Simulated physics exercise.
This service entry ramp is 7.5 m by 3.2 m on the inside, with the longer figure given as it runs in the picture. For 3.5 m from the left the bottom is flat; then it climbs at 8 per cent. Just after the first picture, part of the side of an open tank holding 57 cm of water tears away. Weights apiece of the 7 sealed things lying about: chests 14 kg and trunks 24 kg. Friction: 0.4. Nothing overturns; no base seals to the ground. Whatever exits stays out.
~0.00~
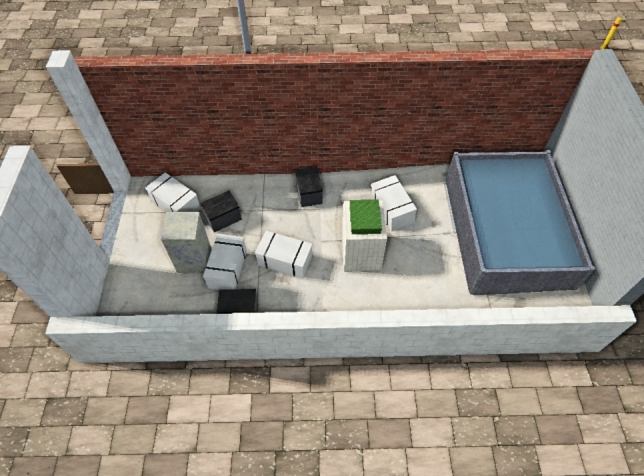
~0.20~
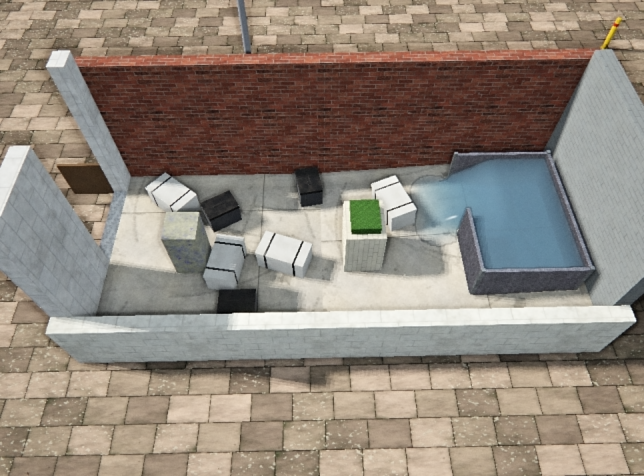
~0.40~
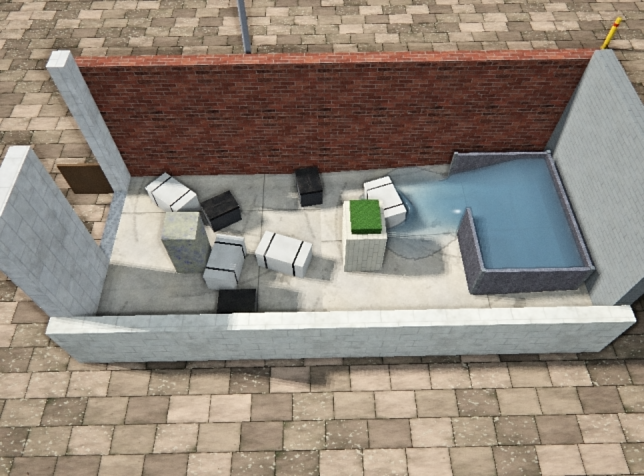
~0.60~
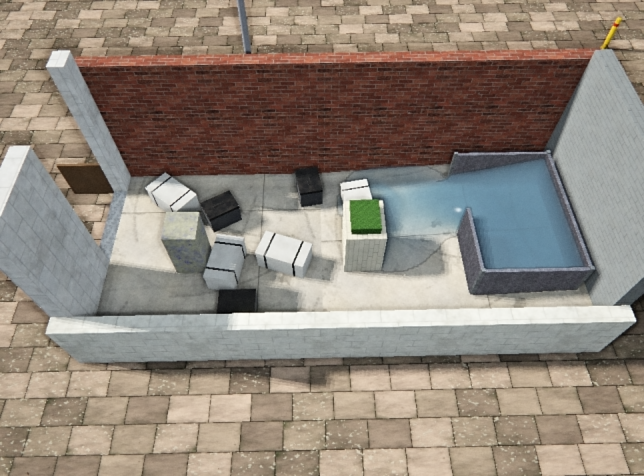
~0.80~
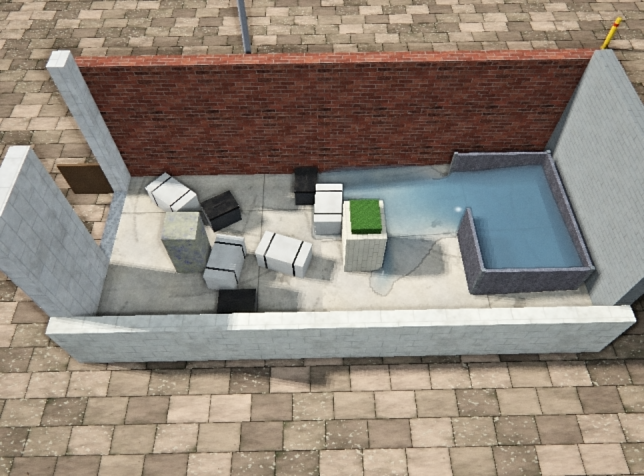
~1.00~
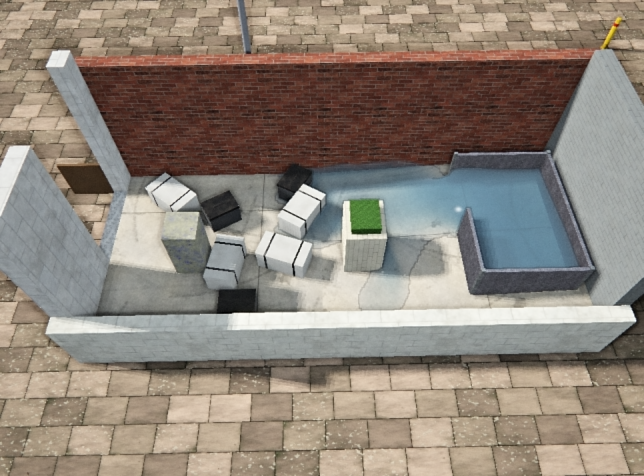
A walled concrete enclosure with a red brick back wall stands on tan paving, seen from high above by a still camera. A dark-rimmed tank of blue water fills the right end, with white and black boxes, a grey-green block and a pale grass-topped planter to its left. Part of the tank's left side opens, water spreads leftward across the floor, and a white box slides left behind the planter, then a black box shifts slightly left and turns.
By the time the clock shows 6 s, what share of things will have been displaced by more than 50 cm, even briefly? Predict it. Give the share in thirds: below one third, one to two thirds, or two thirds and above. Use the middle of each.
One to two thirds.
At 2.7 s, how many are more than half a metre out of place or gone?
By that time the total stands at 4.
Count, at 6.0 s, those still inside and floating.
It comes to 1.
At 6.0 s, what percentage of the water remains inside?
50 % or so.
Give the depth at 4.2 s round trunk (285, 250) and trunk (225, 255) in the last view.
Depth approx. 4 cm / 3 cm.
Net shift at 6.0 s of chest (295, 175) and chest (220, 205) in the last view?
First named - gone out; second named - gone out.
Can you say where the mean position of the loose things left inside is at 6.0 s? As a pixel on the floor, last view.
The centre is close to (251, 284).
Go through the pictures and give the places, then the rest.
In the first picture, a trunk at (395, 196) rests on the ground; a chest at (309, 180), on the bottom; 3.3 m2 under water; 0 of 7 have shifted.
In the second picture, a trunk at (395, 196) rests on the ground; a chest at (309, 180) rests on the ground; 4.2 m2 under water; 0 of 7 have shifted.
In the third picture, a trunk at (386, 197), on the bottom, 15 cm from its start; a chest at (309, 180), on the bottom; 5.2 m2 under water; 1 of 7 have shifted.
In the fourth picture, a trunk at (360, 199), on the bottom, 60 cm from its start; a chest at (309, 180), on the bottom; 6.3 m2 under water; 1 of 7 have shifted.
In the fifth picture, a trunk at (330, 202) rests on the ground, 109 cm from its start; a chest at (306, 179), on the bottom, 5 cm from its start; water covers 7.2 m2; 1 of 7 have shifted.
In the sixth picture, a trunk at (302, 205) rests on the ground, 157 cm from its start; a chest at (295, 177), on the bottom, 25 cm from its start; water covers 8.2 m2; 2 of 7 have shifted.
After 1.4 s 2 of 7 are over 50 cm from their spots; 0 afloat.
After 2.7 s 4 of 7 are over 50 cm from their spots; 3 afloat.
After 4.2 s 4 of 7 are over 50 cm from their spots; 0 afloat.
After 6.0 s 4 of 7 are over 50 cm from their spots, and 4 have been at some point; 1 afloat.
